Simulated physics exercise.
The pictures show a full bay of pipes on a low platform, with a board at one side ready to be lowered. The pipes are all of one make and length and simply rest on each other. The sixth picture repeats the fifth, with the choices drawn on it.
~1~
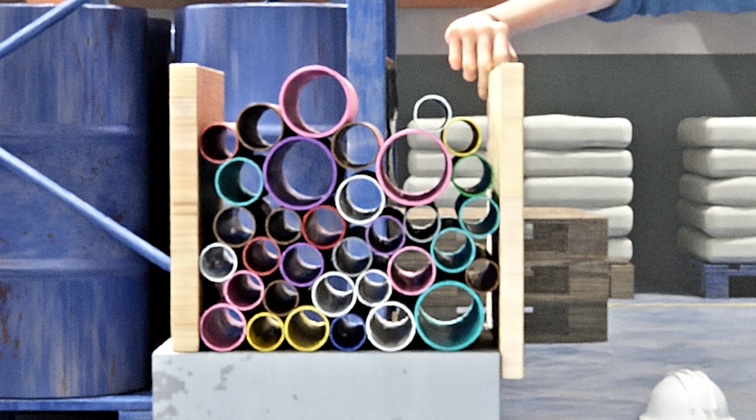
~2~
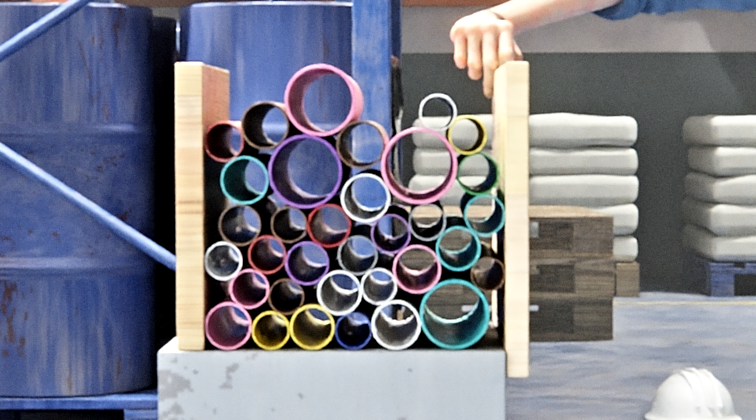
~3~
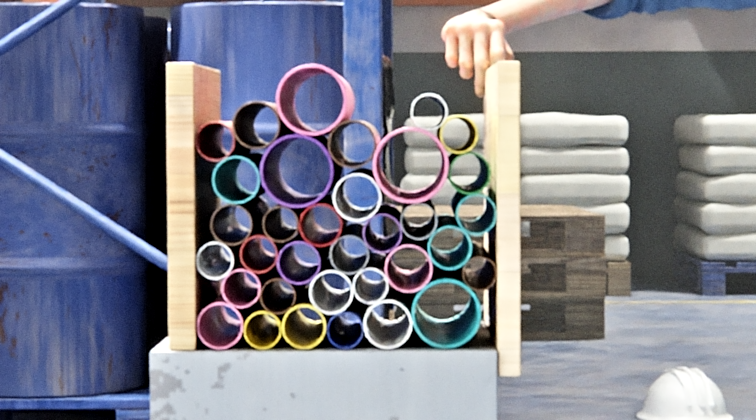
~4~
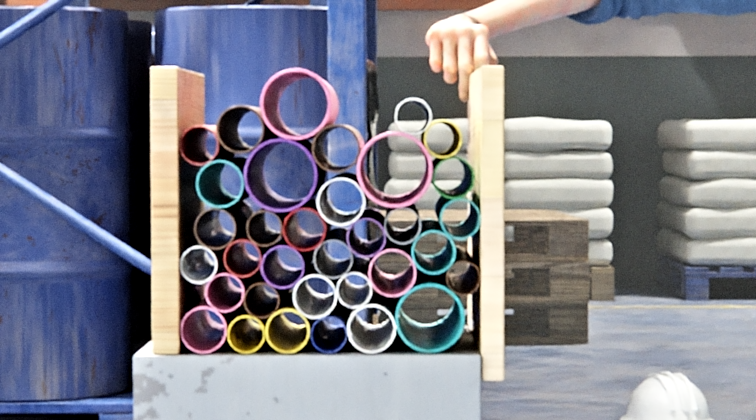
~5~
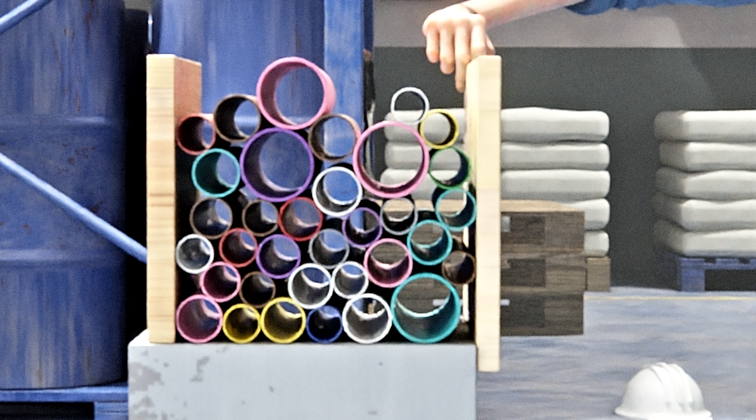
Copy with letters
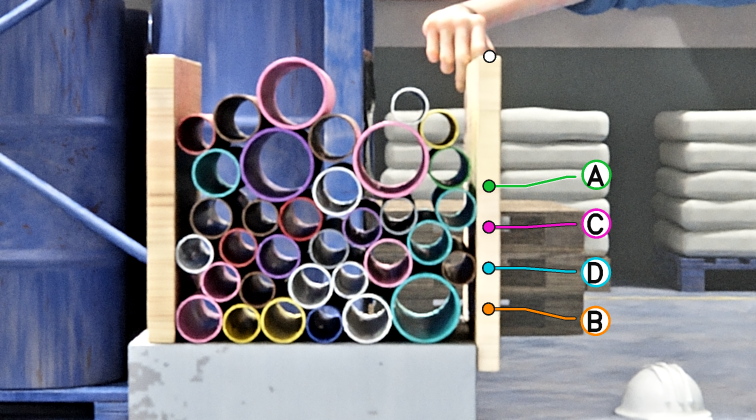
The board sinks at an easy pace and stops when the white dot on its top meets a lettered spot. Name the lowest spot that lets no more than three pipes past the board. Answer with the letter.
The last mark within the limit is C.
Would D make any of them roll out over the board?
Yes, at D.
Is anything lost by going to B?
Yes.
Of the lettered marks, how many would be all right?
Two of the four.
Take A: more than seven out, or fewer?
Fewer than seven.
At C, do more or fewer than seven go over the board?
It loses fewer than seven.
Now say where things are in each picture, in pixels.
In the first picture, a brown pipe (235, 227); a purple pipe (301, 173); a red pipe (218, 143).
In the second picture, a red pipe (224, 141); side board (509, 212).
In the third picture, a pink pipe (220, 326); a turquoise pipe (446, 313).
In the fourth picture, a pink pipe (225, 293); a turquoise pipe (433, 252).
In the fifth picture, a brown pipe (212, 218); a purple pipe (278, 165); a red pipe (195, 134).
On the marked copy, A at (489, 186); B at (488, 309); C at (489, 227); D at (489, 268); the white dot at (489, 56).
With C. Early on, top of the board (478, 135).
Further on, top of the board (477, 223).
At the end, top of the board (477, 227), three out over the board.
As for the rest, A none out over the board; B more than three out over the board; D four out over the board.
